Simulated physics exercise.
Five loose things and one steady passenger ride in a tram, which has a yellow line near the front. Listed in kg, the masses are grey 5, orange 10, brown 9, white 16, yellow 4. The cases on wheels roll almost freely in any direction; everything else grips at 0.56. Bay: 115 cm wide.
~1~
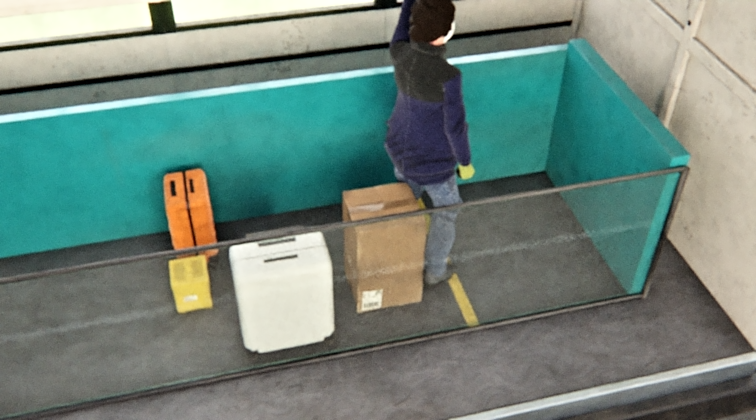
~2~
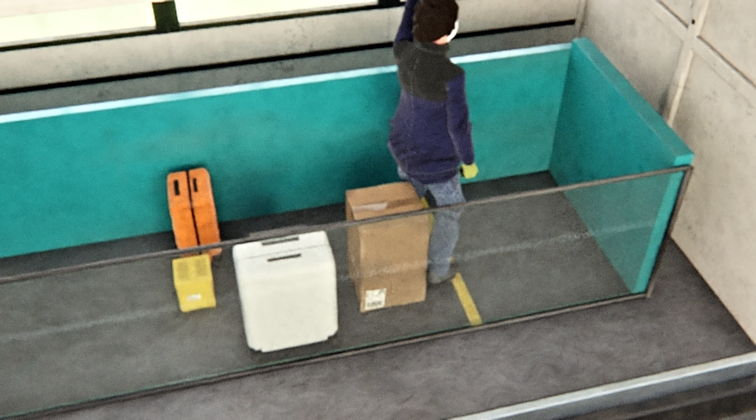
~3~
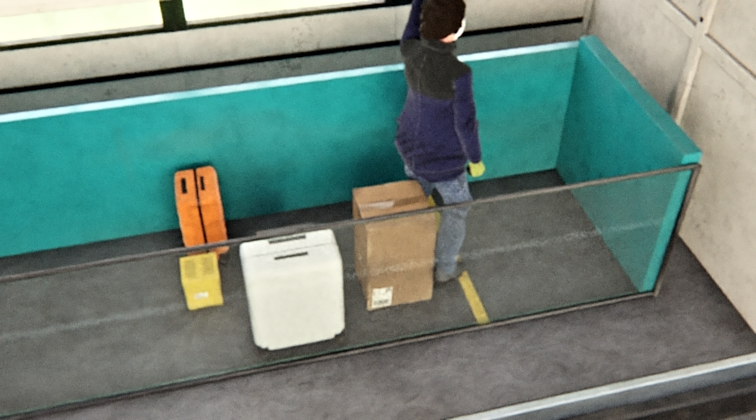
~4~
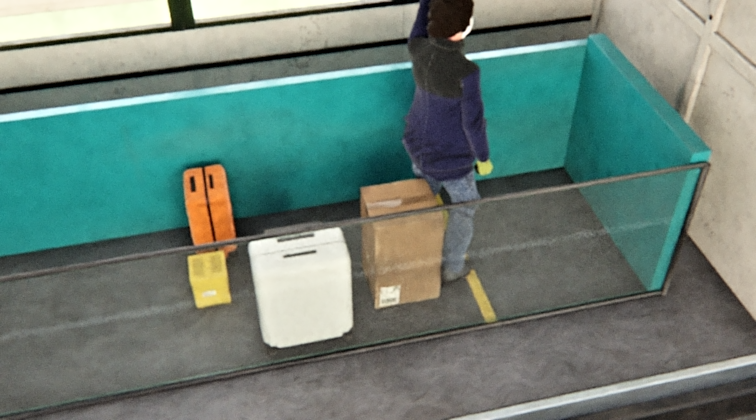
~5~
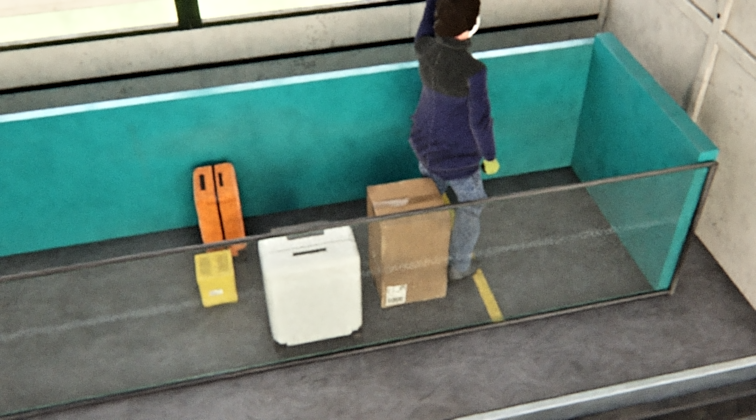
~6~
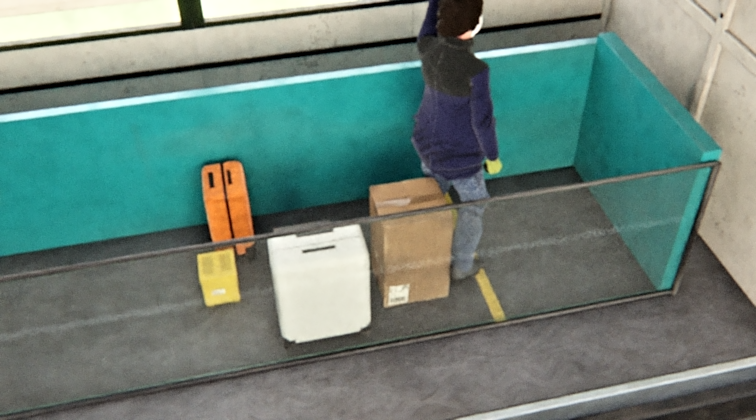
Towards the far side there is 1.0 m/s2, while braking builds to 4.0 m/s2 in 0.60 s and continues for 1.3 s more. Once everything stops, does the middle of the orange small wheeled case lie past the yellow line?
Yes.
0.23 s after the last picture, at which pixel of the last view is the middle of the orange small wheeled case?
Somewhere around pixel (260, 203) of the last picture.
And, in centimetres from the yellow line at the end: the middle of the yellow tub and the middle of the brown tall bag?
Yellow tub 140 short, brown tall bag 30 short.
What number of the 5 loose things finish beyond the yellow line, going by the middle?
The tally comes out at 1.
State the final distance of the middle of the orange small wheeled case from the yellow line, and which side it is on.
Close to 70 centimetres past it.
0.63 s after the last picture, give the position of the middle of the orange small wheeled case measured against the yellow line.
Around 55 cm shy of the mark.
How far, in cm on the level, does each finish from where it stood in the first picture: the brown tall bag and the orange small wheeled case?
The brown tall bag ends 5 away and the orange small wheeled case 210.
Then, 0.23 s after the last picture the orange small wheeled case is 114 cm short of the yellow line, tilted 0°, near (260, 203) in the last picture's view; the yellow tub 142 cm short of the yellow line, tilted 0°.
Then, 0.63 s after the last picture the orange small wheeled case is 53 cm short of the yellow line, tilted 0°, near (366, 192) in the last picture's view.
Then, 1.13 s after the last picture the orange small wheeled case is 45 cm past the yellow line, tilted 0°, near (532, 179) in the last picture's view.
At rest, grey carton stops short of the yellow line; orange small wheeled case crosses the yellow line; brown tall bag stops short of the yellow line; white big wheeled case stops short of the yellow line; yellow tub stops short of the yellow line.
